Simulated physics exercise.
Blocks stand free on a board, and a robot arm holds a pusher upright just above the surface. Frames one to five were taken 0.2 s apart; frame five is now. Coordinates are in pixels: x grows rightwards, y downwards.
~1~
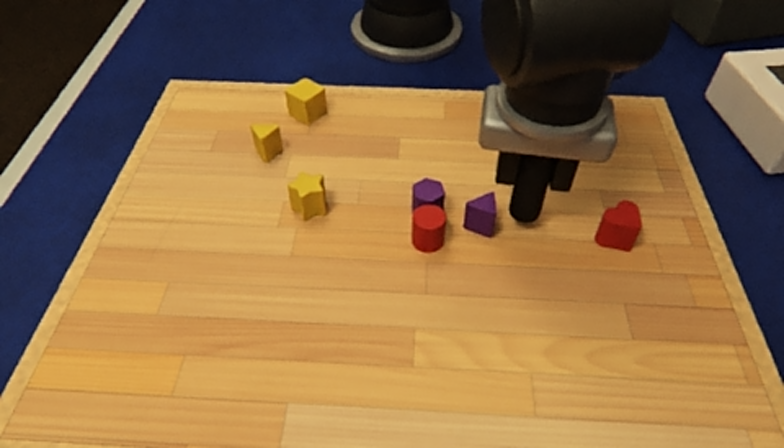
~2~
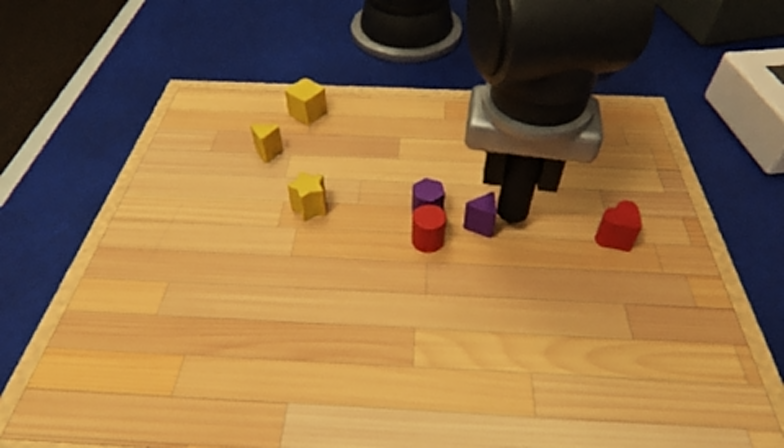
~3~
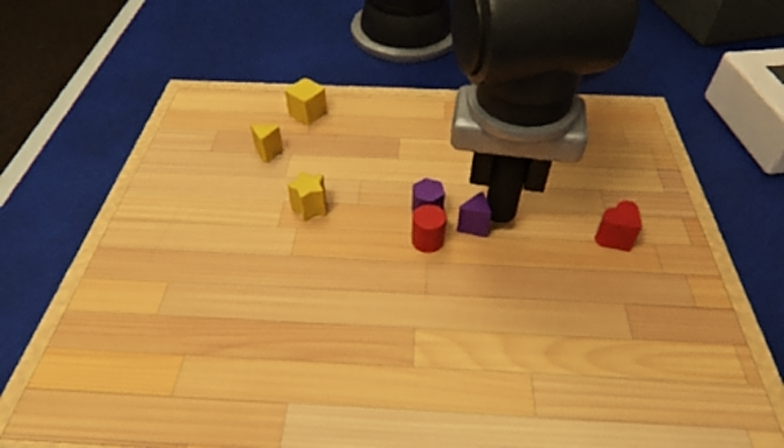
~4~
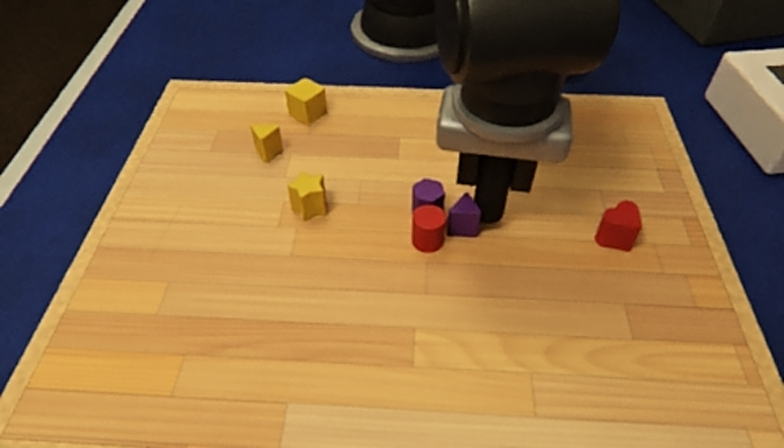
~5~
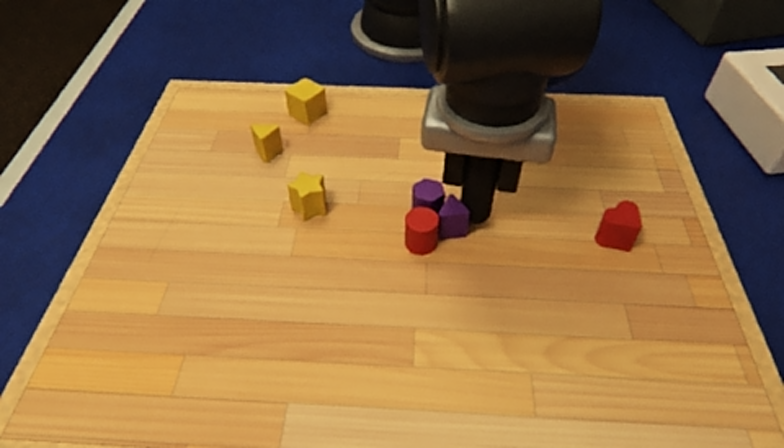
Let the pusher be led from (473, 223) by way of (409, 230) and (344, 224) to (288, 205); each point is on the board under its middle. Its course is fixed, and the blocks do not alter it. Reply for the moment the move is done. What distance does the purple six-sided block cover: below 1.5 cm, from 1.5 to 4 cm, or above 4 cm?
Its displacement is between 1.5 and 4 cm.
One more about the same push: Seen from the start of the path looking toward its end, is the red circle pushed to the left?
In short: Yes.
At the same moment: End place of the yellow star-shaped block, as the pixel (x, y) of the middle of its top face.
Close to (267, 161).
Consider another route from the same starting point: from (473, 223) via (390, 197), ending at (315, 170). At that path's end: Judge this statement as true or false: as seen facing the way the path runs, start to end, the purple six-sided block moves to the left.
This is true.
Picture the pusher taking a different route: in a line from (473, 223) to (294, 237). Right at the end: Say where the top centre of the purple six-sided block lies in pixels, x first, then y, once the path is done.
It is at (398, 183).
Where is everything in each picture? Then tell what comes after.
In the first picture, tip of the pusher (524, 212), middles of tops, yellow star-shaped block (307, 183), red circle (429, 216), purple six-sided block (429, 189), purple triangular piece (485, 202).
In the second picture, pusher (512, 212), nothing pushed.
In the third picture, pusher (500, 212), purple triangular piece (478, 203).
In the fourth picture, pusher (488, 212), purple triangular piece (466, 205).
In the fifth picture, pusher (475, 212), yellow star-shaped block (307, 183), red circle (422, 219), purple six-sided block (429, 189), purple triangular piece (453, 207).
On the path given first. One third of the way, pusher (409, 220); red circle (401, 233); purple six-sided block (402, 184), turned 85° clockwise; purple triangular piece (428, 226), turned 60° anticlockwise.
Two thirds of the way, pusher (343, 214); red circle (401, 233); purple six-sided block (399, 183), turned 100° clockwise; purple triangular piece (428, 226), turned 60° anticlockwise.
At the end, pusher (286, 194); yellow star-shaped block (267, 161), turned 35° clockwise; red circle (401, 233); purple six-sided block (399, 183), turned 100° clockwise; purple triangular piece (428, 226), turned 60° anticlockwise.
